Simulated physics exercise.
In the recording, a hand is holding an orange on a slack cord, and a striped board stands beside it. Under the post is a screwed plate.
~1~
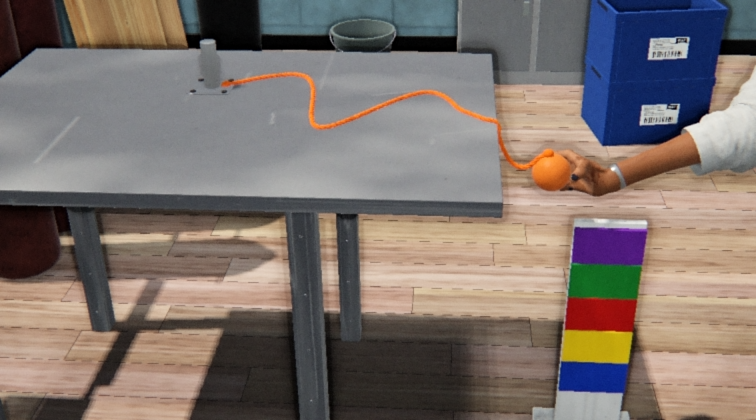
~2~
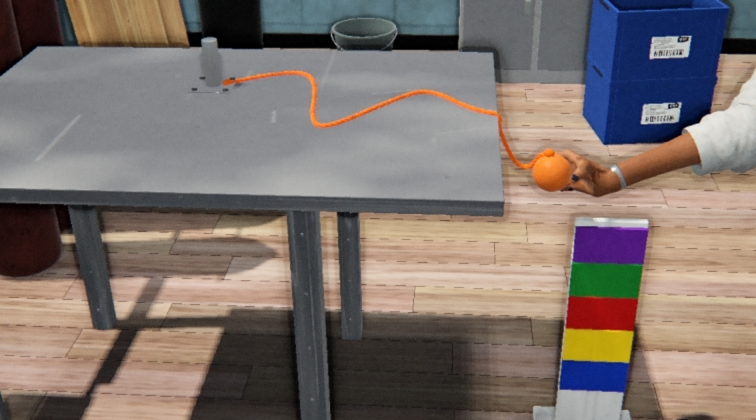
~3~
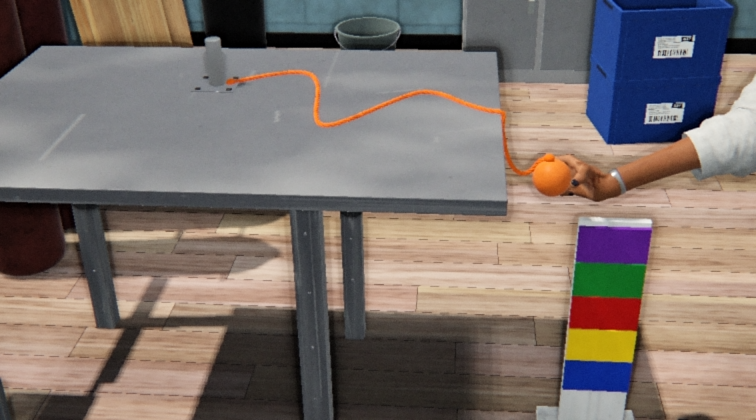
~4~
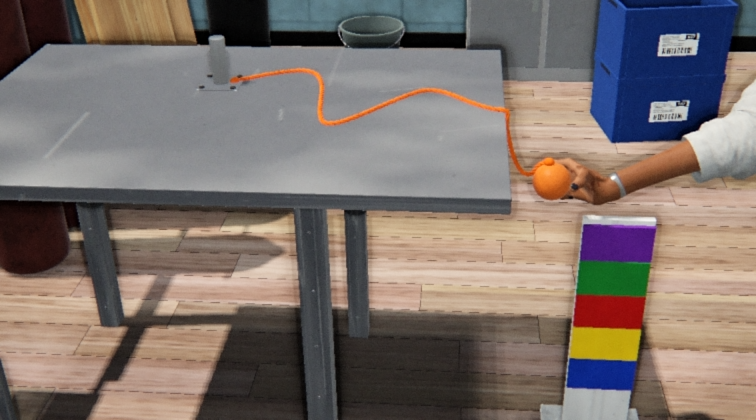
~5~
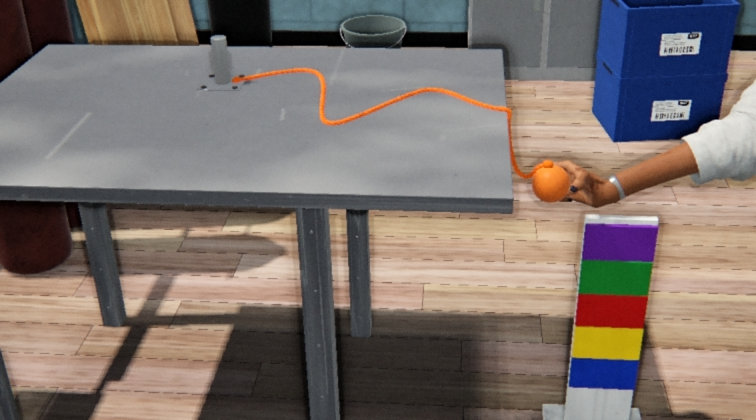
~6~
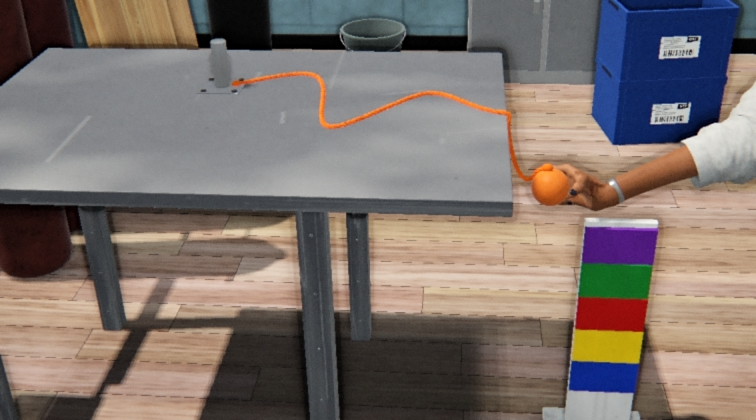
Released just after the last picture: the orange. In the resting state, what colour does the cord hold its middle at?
Its middle is held at blue.
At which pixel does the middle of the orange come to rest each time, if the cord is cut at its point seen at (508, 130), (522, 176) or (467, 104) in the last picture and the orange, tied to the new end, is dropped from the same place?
First try near (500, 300), second near (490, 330), third near (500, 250).
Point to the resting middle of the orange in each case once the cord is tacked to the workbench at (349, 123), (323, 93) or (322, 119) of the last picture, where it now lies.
(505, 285); (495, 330); (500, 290).
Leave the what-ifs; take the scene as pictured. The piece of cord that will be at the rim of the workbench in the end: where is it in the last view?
That spot is roughly at (375, 113).
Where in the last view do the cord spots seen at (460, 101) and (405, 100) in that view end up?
Around (503, 217), then around (506, 157).
Soon after, orange near (533, 354); level with yellow.
After that, orange near (474, 348); level with blue.
And then, orange near (502, 357); level with blue.
In the end, orange near (492, 357); level with blue. The blue one.
